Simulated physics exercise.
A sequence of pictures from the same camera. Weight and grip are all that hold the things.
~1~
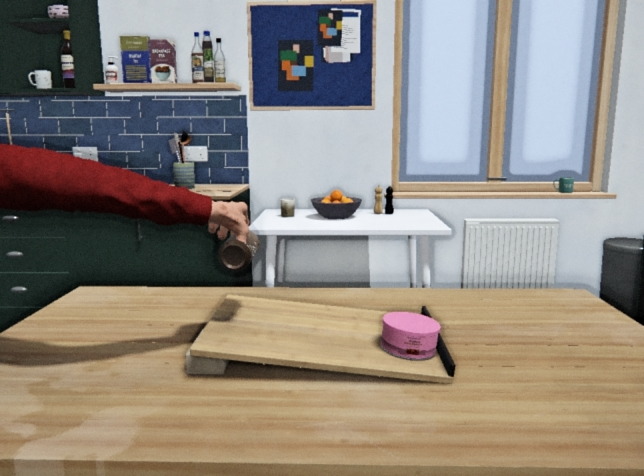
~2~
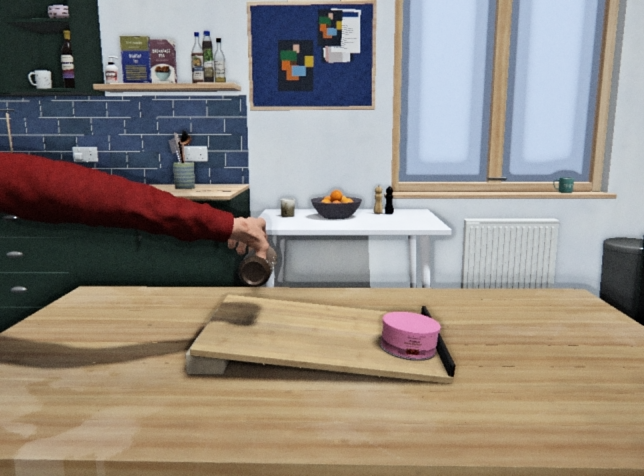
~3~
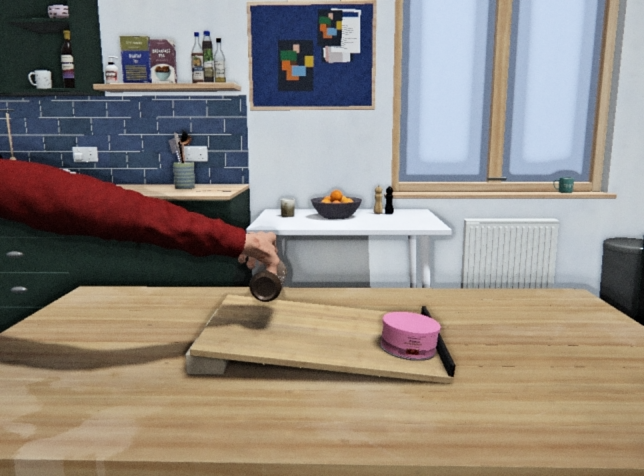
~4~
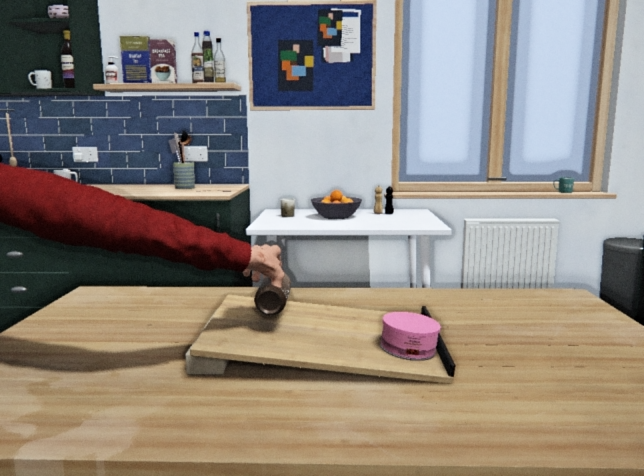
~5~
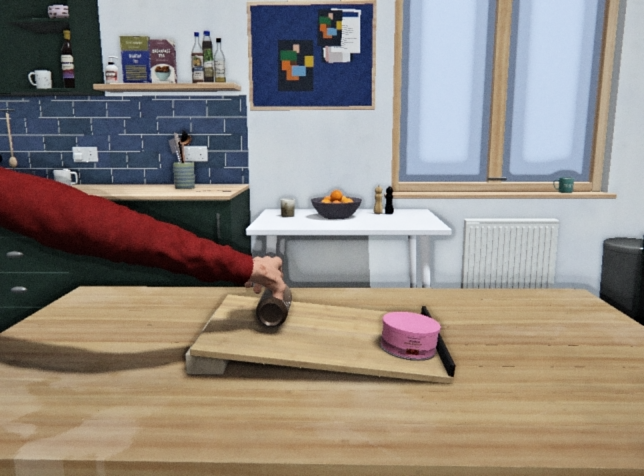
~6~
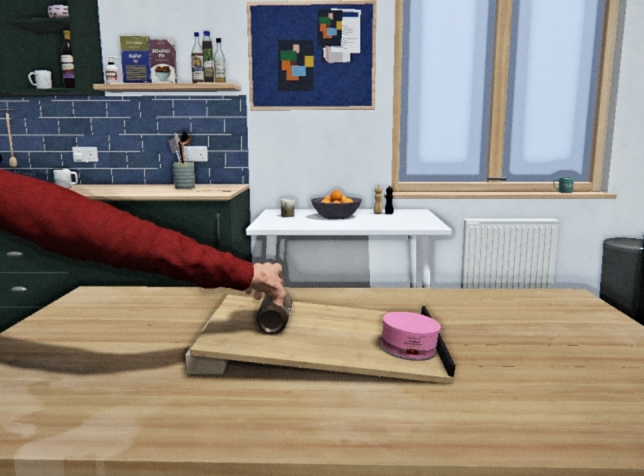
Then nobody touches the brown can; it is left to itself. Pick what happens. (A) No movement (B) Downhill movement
B, downhill movement.
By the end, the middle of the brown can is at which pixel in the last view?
Around (376, 320).
Then, 0.60 s later than the last frame, brown can moved about its own width near (307, 313).
Then, 0.90 s later than the last frame, brown can moved well along near (357, 319).
When it is over, moved from the start, brown can; pink tub as before. End places, in pixels of the last picture, brown can near (376, 320). The brown can goes downhill.
